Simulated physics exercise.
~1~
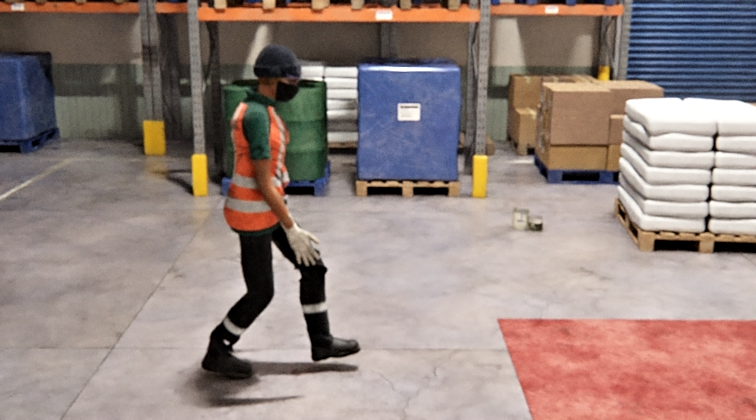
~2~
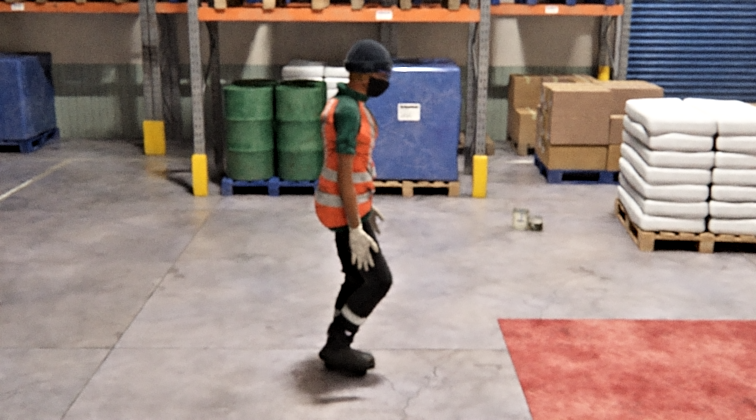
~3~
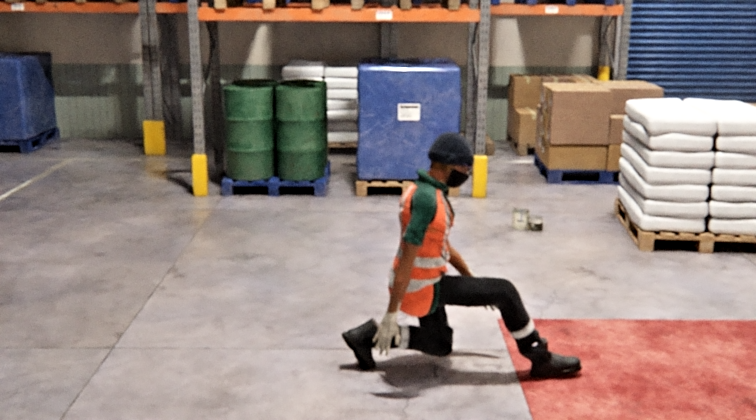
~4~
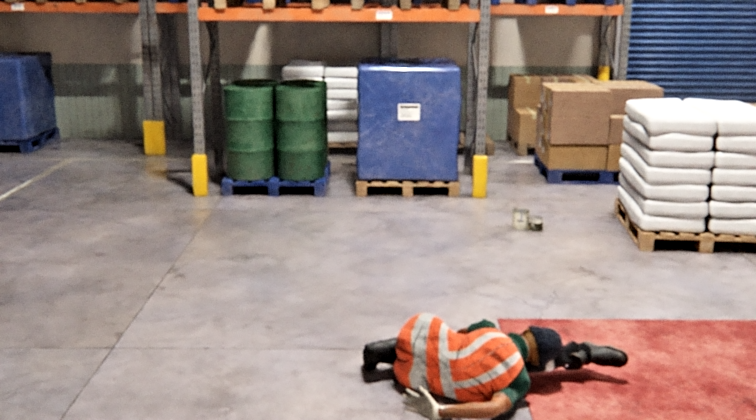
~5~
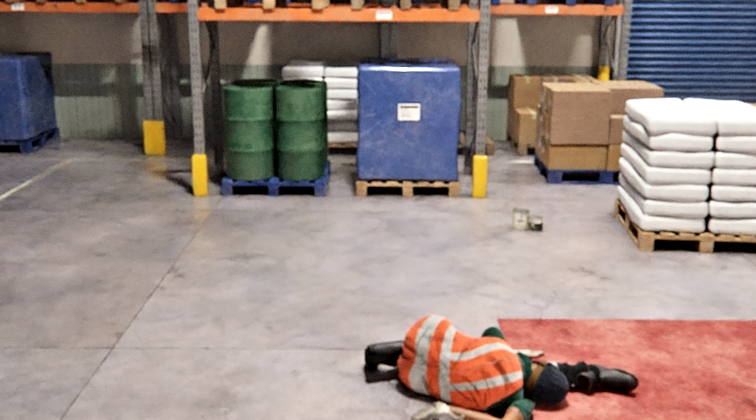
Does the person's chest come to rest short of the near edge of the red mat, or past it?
The person's chest comes to rest short of the near edge of the red mat, on the grey floor.
A person in an orange vest walks right, lunges low and crumples at the red mat's edge.
